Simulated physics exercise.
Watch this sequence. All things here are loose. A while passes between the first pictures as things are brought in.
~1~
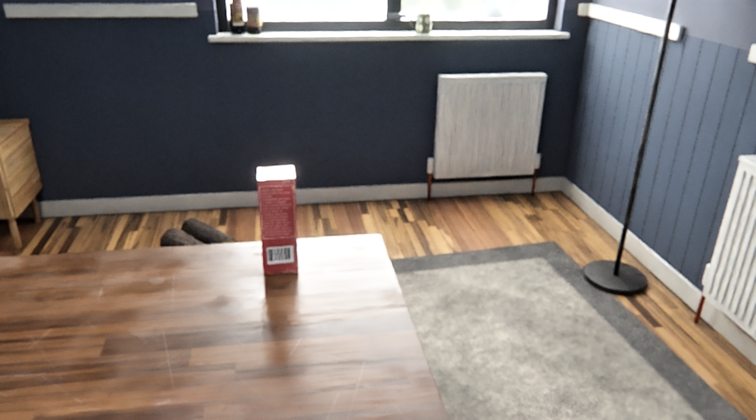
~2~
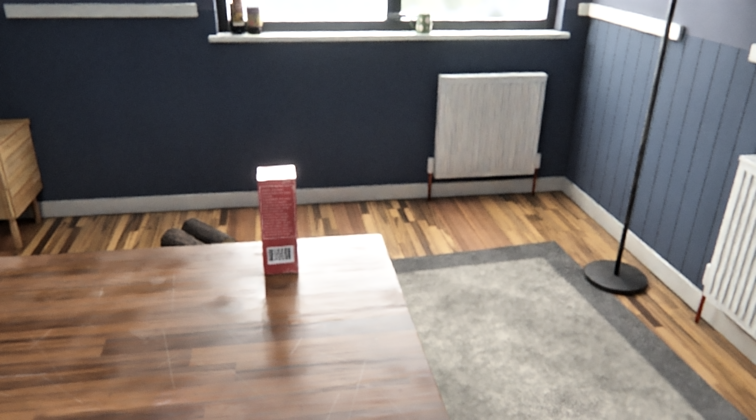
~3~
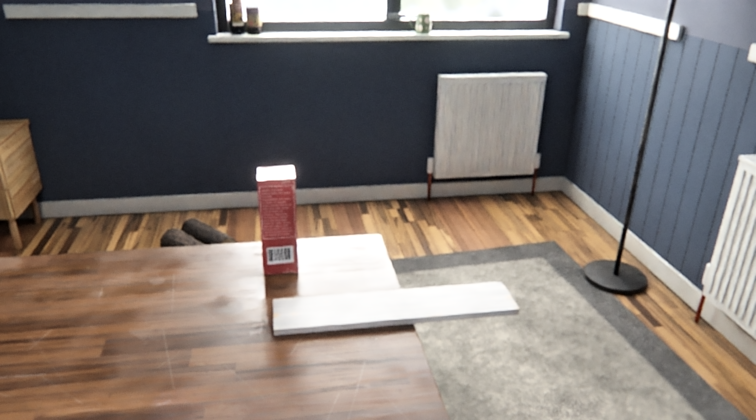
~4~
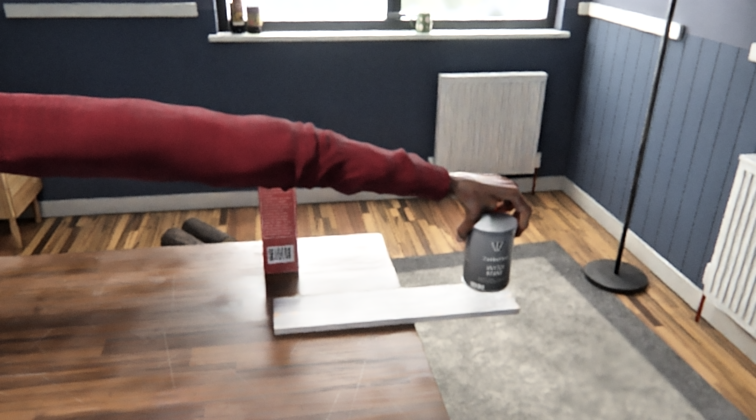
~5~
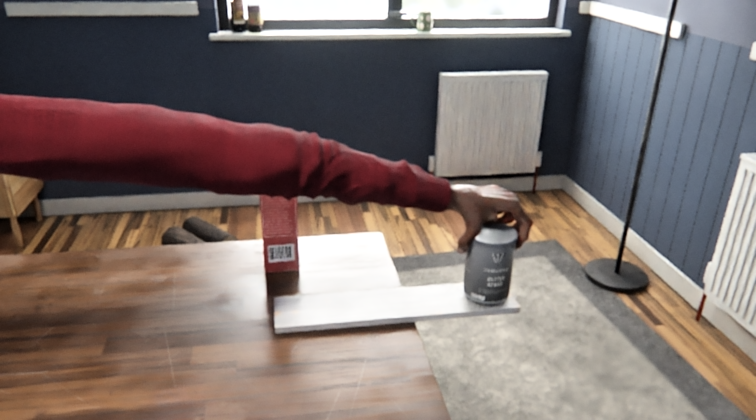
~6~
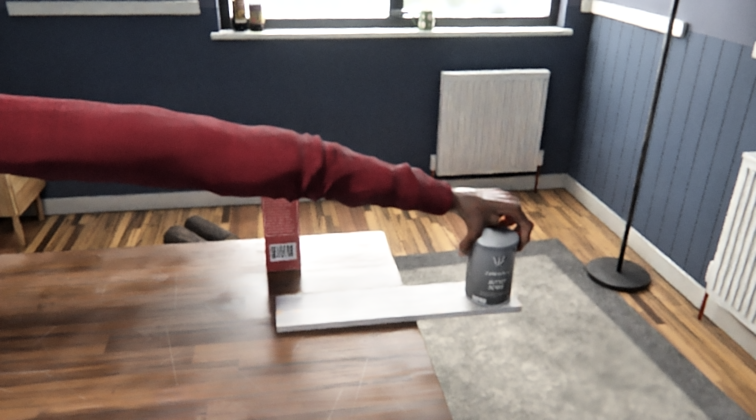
The footage shows a red carton on a wooden table, then a white board appears, extending past the table's right edge; a red-sleeved arm lowers a grey tin onto the board's right end and keeps hold of it.
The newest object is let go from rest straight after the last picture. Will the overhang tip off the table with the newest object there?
In the end, something drops.
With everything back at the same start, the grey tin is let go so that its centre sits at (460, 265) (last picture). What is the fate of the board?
It topples.
Then, 0.40 s after the last picture, grey tin and white board now down on the floor or falling.
Then, 0.60 s after the last picture, things are still on the move.
By the end, down on the floor or falling, grey tin and white board; red carton in place. The board goes over.
